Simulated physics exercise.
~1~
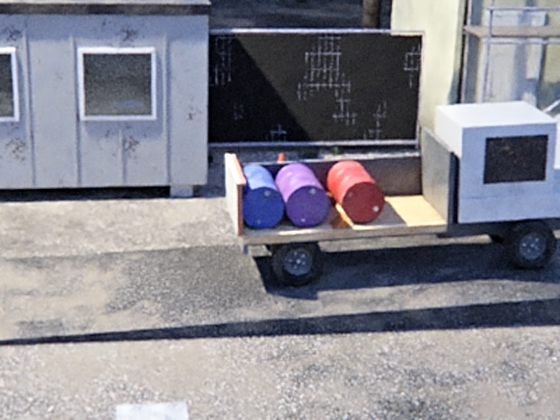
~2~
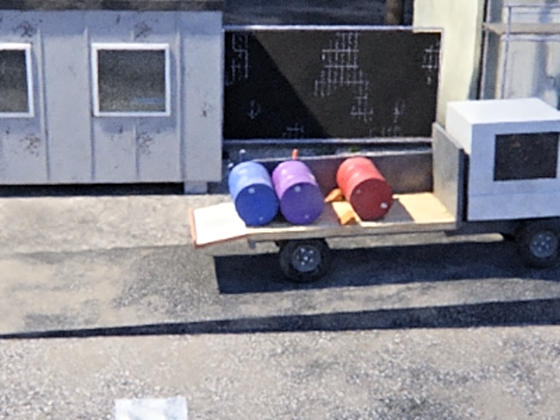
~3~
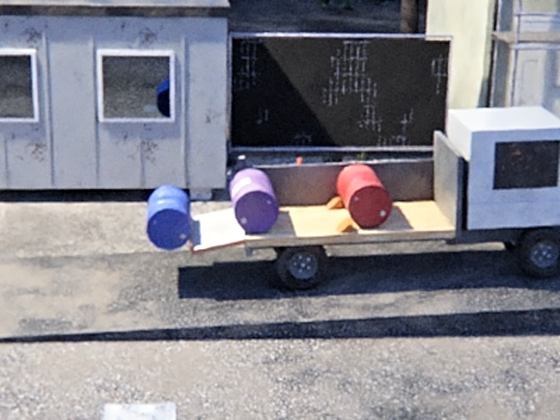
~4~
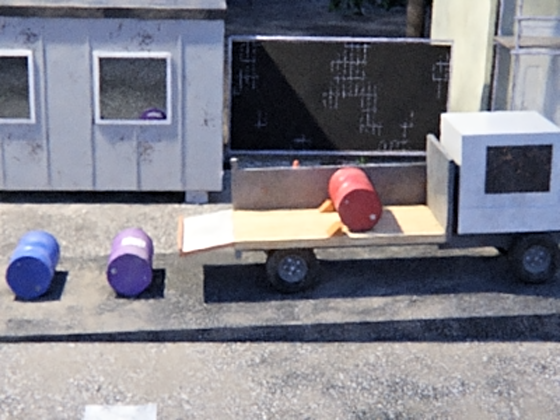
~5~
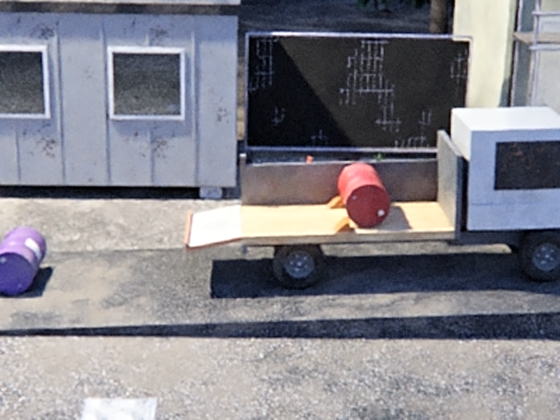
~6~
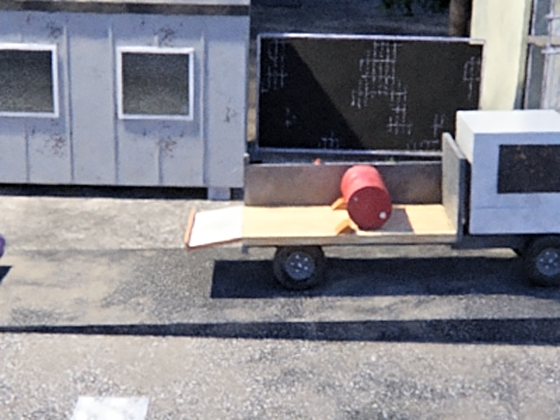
The blue drum, with the purple one behind it, rolled left along the truck's bed as the tailgate swung down, and both dropped off onto the ground and rolled out of view, while the red drum stayed on the bed against an orange chock.
